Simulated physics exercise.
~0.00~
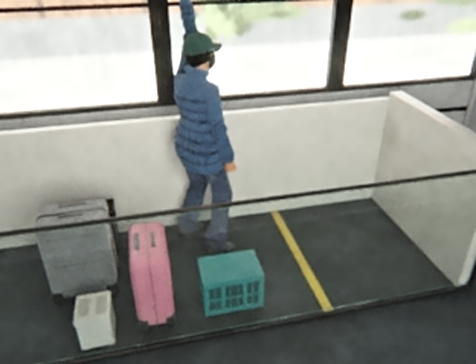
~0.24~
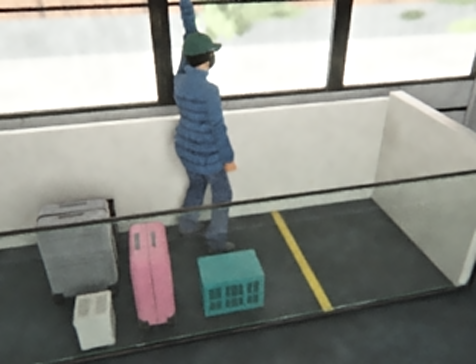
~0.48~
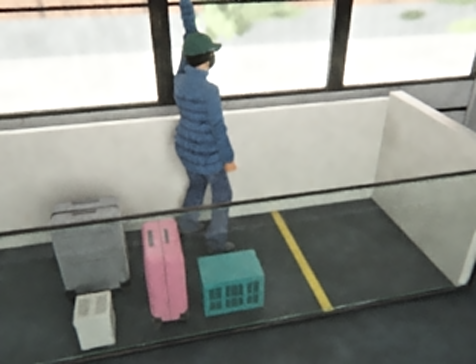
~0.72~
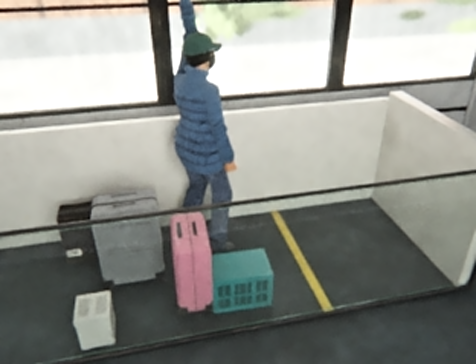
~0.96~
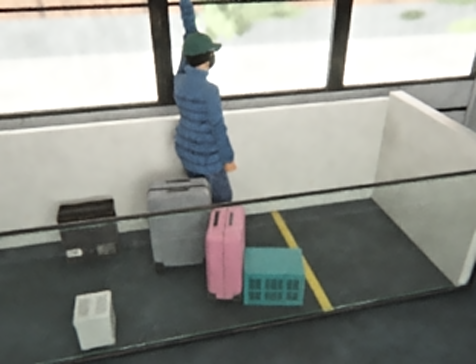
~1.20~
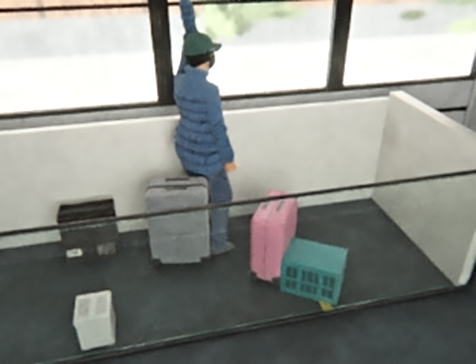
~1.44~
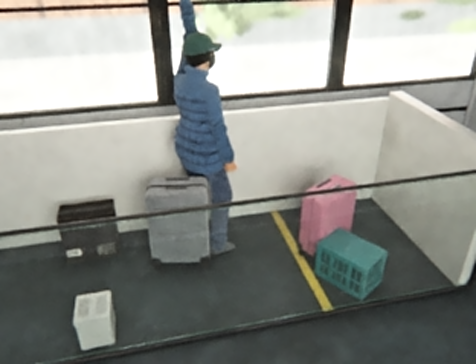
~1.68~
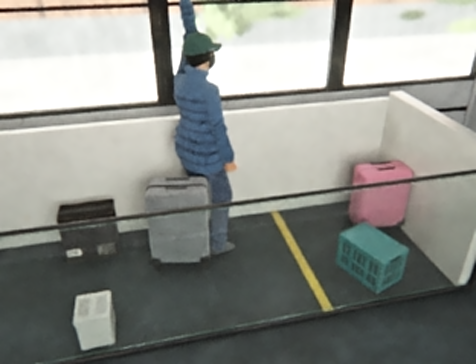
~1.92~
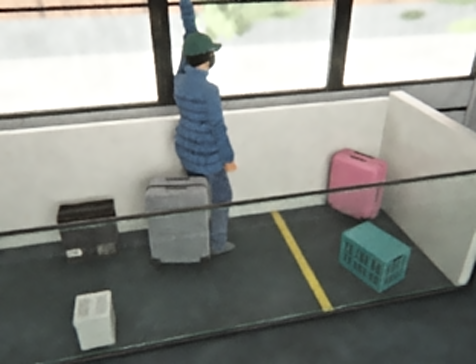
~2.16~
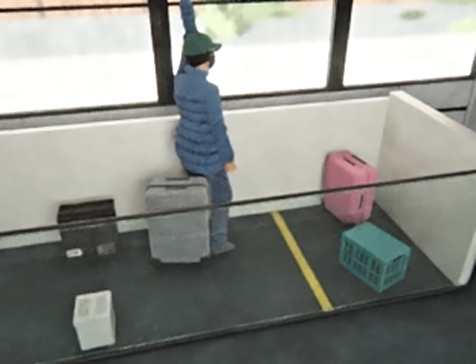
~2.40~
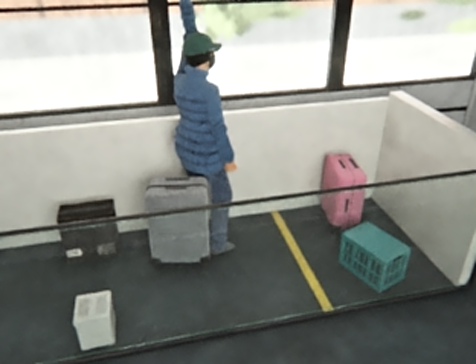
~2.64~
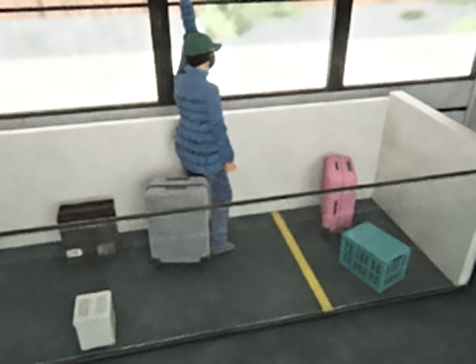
A pink suitcase rolled right across the yellow line, pushing a teal crate over with it, then drifted back slightly and turned, while a big grey case slid right and stopped beside the standing person's legs, short of the line.
